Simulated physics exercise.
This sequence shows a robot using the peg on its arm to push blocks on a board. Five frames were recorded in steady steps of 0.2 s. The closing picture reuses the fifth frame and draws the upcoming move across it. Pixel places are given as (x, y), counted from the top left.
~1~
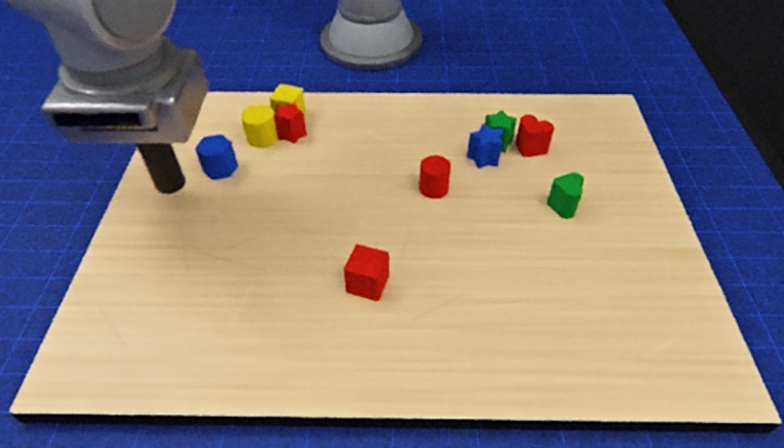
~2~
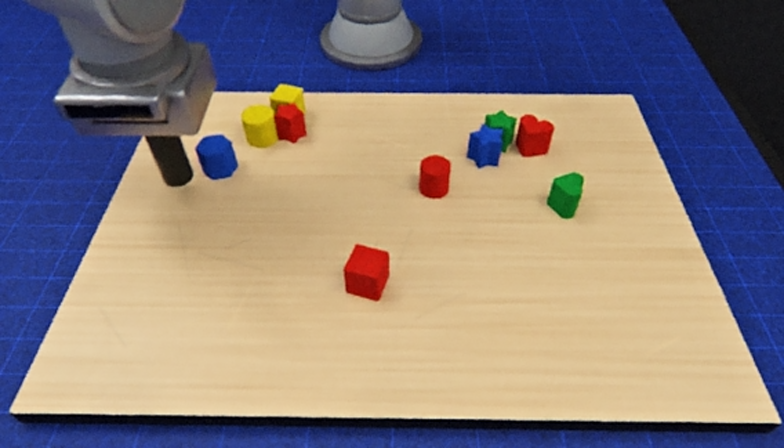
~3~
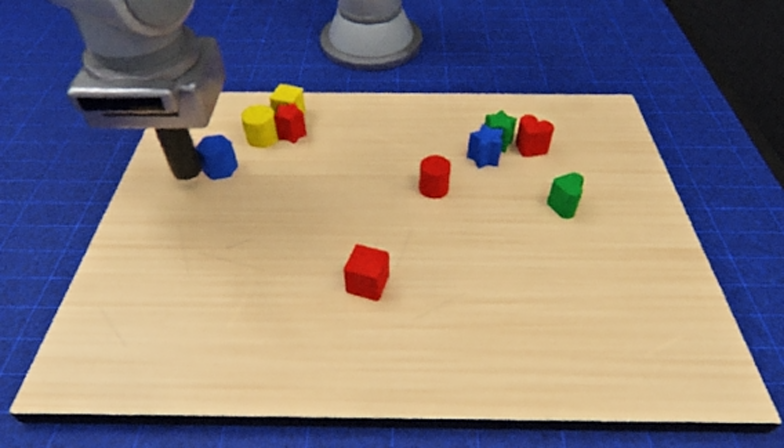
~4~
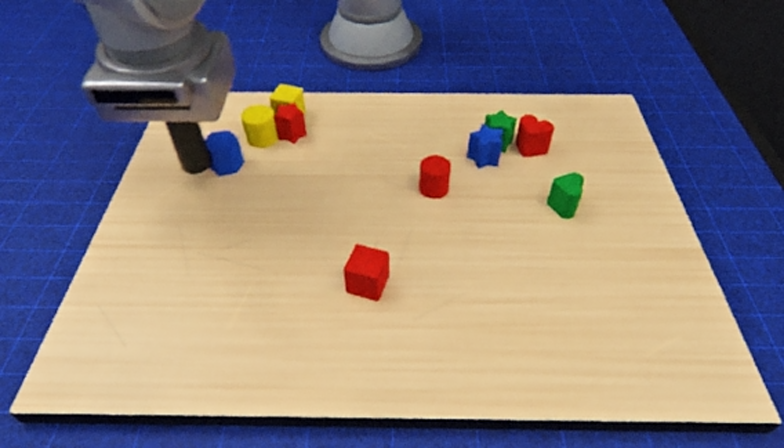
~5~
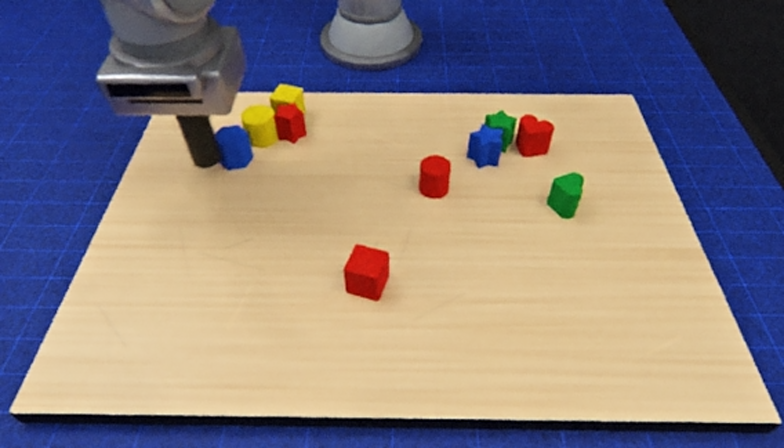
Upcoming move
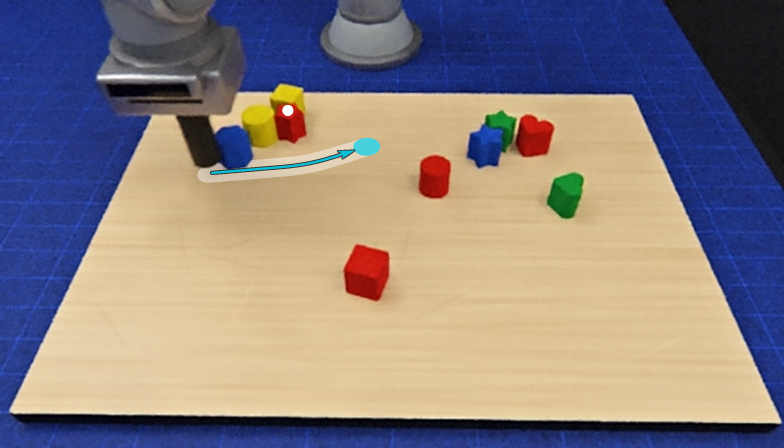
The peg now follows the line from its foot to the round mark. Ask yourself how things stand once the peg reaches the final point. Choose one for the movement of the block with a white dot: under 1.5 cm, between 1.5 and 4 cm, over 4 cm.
It goes under 1.5 cm.
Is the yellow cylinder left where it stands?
No, I don't think so.
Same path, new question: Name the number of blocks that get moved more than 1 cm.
It will shift two blocks.
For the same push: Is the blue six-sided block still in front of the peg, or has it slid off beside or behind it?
It is gone from the front.
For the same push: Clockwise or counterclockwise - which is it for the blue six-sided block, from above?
The twist is anticlockwise.
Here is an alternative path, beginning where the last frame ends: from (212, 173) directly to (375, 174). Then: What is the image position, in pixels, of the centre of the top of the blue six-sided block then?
I'd expect the centre of its top face to be at (251, 130).
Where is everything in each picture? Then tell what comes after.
The first picture shows peg's lower end at (171, 184); blue six-sided block at (213, 144); yellow cylinder at (257, 114); red star-shaped block at (288, 110).
The second picture shows peg at (179, 177); blocks still.
The third picture shows peg at (188, 171); blocks still.
The fourth picture shows peg at (197, 165); blue six-sided block at (220, 140).
The fifth picture shows peg at (207, 159); blue six-sided block at (230, 135); yellow cylinder at (257, 114); red star-shaped block at (288, 110).
Drawn move, from (212, 173) over (266, 168) and (318, 161) to (367, 147); the dot is on the red star-shaped block.
On the path given first. One third of the way, peg at (263, 155); blue six-sided block at (259, 125), turned 55° anticlockwise; yellow cylinder at (264, 105).
Two thirds of the way, peg at (318, 147); blue six-sided block at (259, 125), turned 55° anticlockwise; yellow cylinder at (264, 105).
At the end, peg at (366, 133); blue six-sided block at (259, 125), turned 55° anticlockwise; yellow cylinder at (264, 105); red star-shaped block still.
